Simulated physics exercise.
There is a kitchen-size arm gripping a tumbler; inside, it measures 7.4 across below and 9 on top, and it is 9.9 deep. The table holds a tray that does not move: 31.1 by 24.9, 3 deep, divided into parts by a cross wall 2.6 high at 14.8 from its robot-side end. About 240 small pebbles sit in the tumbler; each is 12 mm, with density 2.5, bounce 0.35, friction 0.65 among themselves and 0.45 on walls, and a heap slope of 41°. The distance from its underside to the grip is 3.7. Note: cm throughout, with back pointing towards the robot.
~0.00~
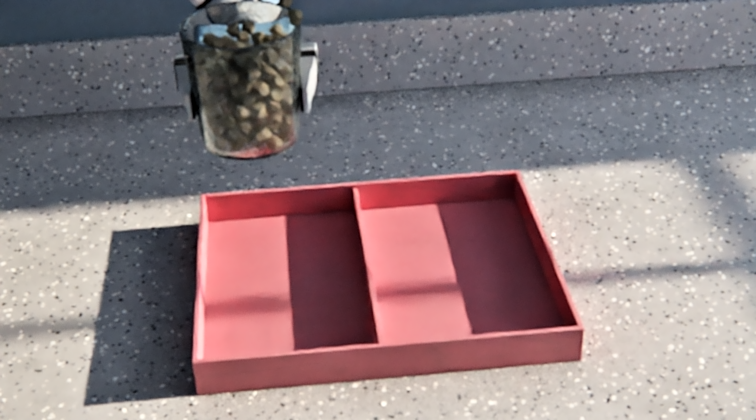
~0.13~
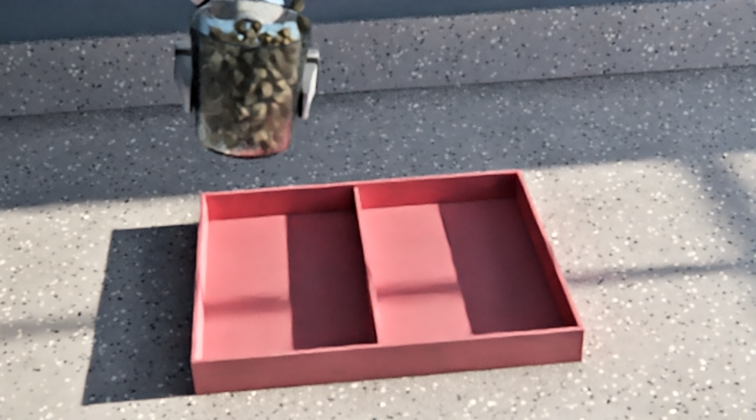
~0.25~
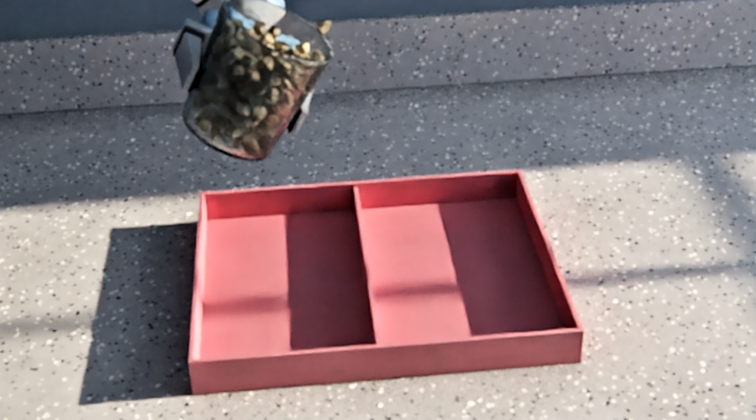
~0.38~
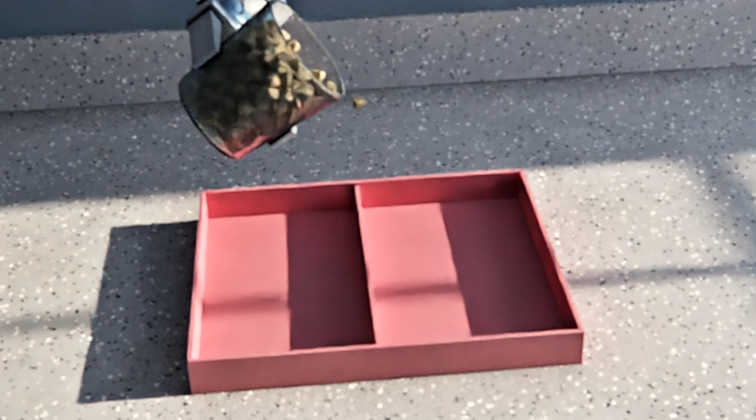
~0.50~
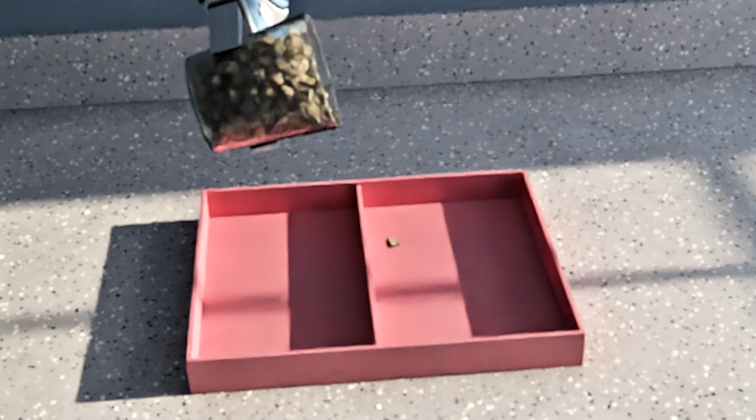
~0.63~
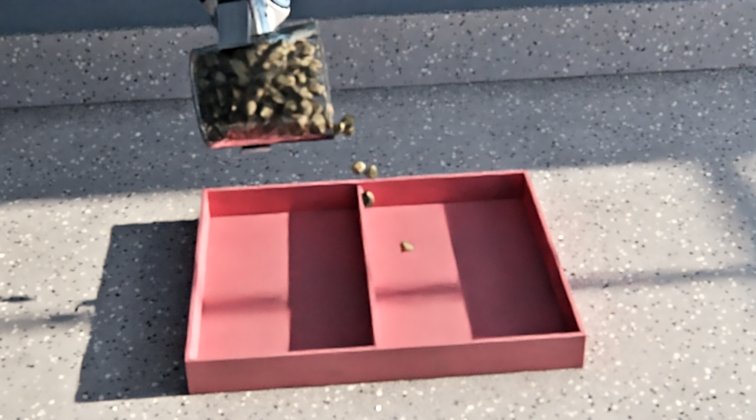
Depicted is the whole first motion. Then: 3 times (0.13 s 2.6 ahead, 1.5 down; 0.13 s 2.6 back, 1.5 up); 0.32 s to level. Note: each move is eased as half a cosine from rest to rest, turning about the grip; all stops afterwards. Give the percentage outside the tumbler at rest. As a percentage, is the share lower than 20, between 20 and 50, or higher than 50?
The share is between 20 and 50 per cent.
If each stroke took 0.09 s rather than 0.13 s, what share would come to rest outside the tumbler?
50 %.
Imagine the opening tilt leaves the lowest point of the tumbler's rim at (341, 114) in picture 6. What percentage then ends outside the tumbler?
Around 10 per cent of it.
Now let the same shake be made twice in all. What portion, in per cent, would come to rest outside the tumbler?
Then about 30 per cent.
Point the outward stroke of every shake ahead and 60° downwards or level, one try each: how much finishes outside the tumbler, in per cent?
Near 15 and 60 percent respectively.
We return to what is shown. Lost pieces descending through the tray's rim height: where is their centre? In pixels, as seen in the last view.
Roughly at (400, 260).
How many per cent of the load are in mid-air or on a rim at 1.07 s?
That comes to about 2 per cent, more or less.
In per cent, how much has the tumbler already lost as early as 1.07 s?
By then near 20 % is out.
After 1.07 s, tilted 84° forward, highest piece 21 above the table; 195 in the tumbler, 39 in the far-side part, 4 in the robot-side part, 6 in flight or on a rim.
After 1.51 s, tilted 65° forward, highest piece 22 above the table; 162 in the tumbler, 64 in the far-side part, 13 in the robot-side part, 5 in flight or on a rim.
After 1.93 s, level, highest piece 25 above the table; 159 in the tumbler, 69 in the far-side part, 16 in the robot-side part.
After 2.98 s, level, highest piece 25 above the table; 159 in the tumbler, 69 in the far-side part, 16 in the robot-side part.
In the end, 159 in the tumbler, 69 in the far-side part, 16 in the robot-side part. That is 35 % outside the tumbler.
